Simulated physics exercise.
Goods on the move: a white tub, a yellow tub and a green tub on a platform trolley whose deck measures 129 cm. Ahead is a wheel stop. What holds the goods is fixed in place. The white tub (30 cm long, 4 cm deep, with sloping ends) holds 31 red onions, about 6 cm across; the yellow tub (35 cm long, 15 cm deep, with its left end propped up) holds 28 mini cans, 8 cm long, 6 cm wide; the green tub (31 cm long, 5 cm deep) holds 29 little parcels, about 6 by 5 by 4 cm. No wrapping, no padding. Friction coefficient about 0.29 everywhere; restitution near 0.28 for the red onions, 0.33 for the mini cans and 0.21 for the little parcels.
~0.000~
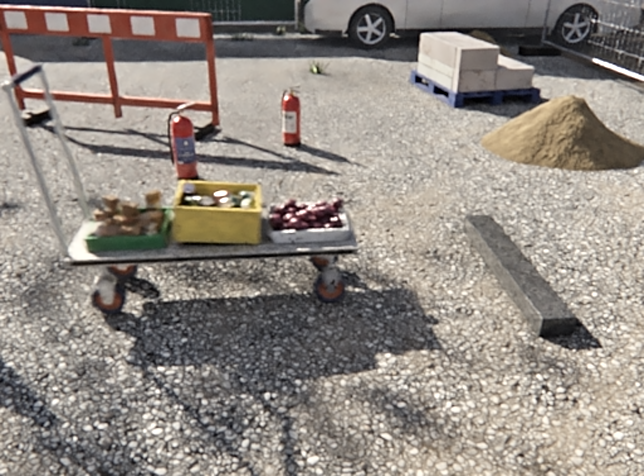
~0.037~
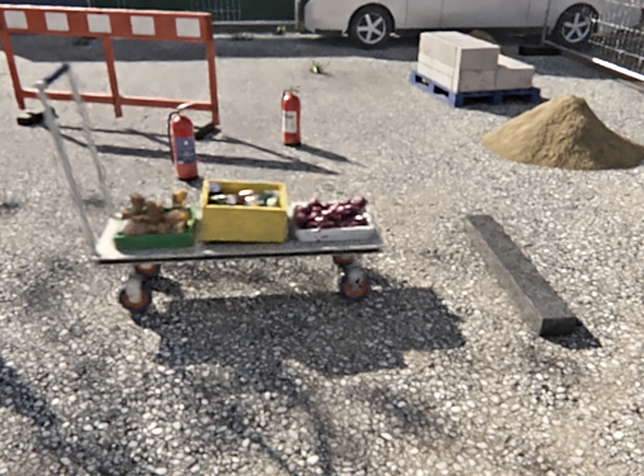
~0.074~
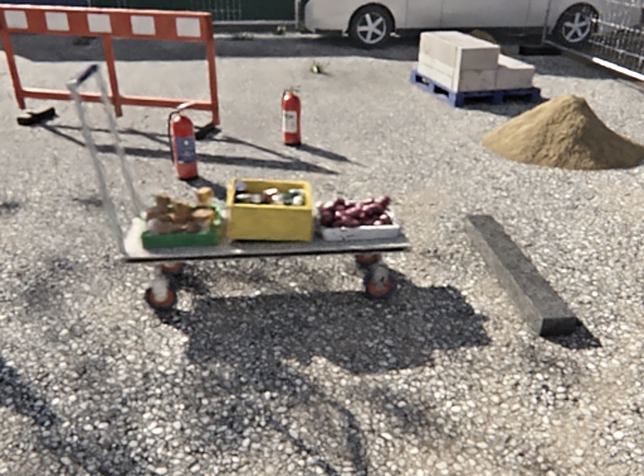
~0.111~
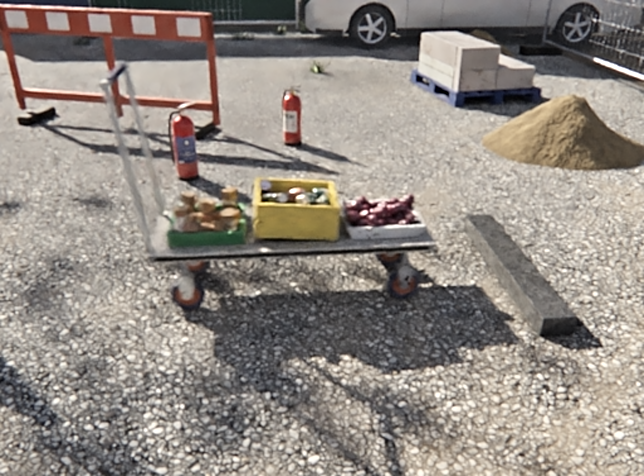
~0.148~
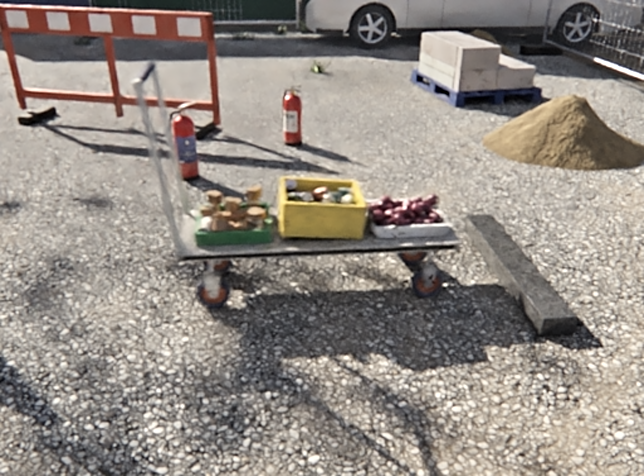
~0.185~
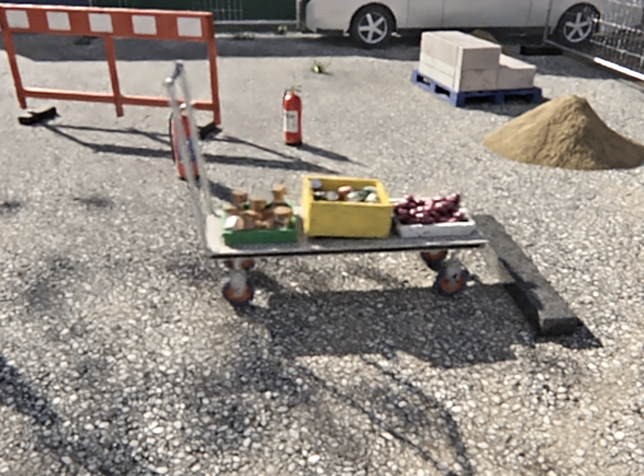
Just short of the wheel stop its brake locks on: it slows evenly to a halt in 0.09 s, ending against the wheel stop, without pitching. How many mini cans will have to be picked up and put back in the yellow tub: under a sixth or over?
Out of the yellow tub go fewer than one in six of the mini cans.
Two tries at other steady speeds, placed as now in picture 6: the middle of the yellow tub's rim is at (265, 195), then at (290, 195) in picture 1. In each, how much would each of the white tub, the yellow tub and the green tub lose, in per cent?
White tub 30 then 20, yellow tub 0 then 0, green tub 20 then 20 per cent.
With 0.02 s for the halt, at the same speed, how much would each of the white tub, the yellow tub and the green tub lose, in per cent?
Then white tub 50, yellow tub 10, green tub 30 per cent.
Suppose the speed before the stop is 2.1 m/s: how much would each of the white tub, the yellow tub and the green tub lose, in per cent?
Then white tub 30, yellow tub 0, green tub 30 per cent.
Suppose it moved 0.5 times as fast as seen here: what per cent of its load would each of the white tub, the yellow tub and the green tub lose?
Then white tub 20, yellow tub 0, green tub 20 per cent.
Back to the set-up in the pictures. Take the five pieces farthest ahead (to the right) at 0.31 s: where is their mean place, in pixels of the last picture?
At about (512, 196).
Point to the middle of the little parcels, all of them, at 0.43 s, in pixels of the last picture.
Around (323, 215).
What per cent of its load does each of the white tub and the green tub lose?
White tub 50, green tub 30 per cent.
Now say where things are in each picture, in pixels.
In the first frame (places track the rim corner closest to us here), yellow tub (177, 207); white tub (272, 232); 81 cm to go; all still inside.
Yellow tub (204, 206); white tub (298, 231); 69 cm to go, in the second frame.
Yellow tub (232, 205); white tub (324, 229); 57 cm to go, in the third frame.
Yellow tub (259, 204); white tub (350, 228); 46 cm to go, in the fourth frame.
Yellow tub (286, 202); white tub (376, 227); 34 cm to go, in the fifth frame.
Yellow tub (313, 202); white tub (401, 226); 22 cm to go; all still inside, in the sixth frame.
After 0.21 s, it begins to slow.
After 0.31 s, the white tub is down by 2 of 31, the yellow tub has all 28 and the green tub is down by 4 of 29.
After 0.43 s, the white tub is down by 15 of 31, the yellow tub has all 28 and the green tub is down by 8 of 29.
After 0.66 s, the white tub is down by 16 of 31, the yellow tub is down by 2 of 28 and the green tub is down by 8 of 29.
Final count (at 1.16 s), the white tub is down by 16 of 31, the yellow tub is down by 2 of 28 and the green tub is down by 9 of 29. Asked share, 2 of 28, 7 per cent.
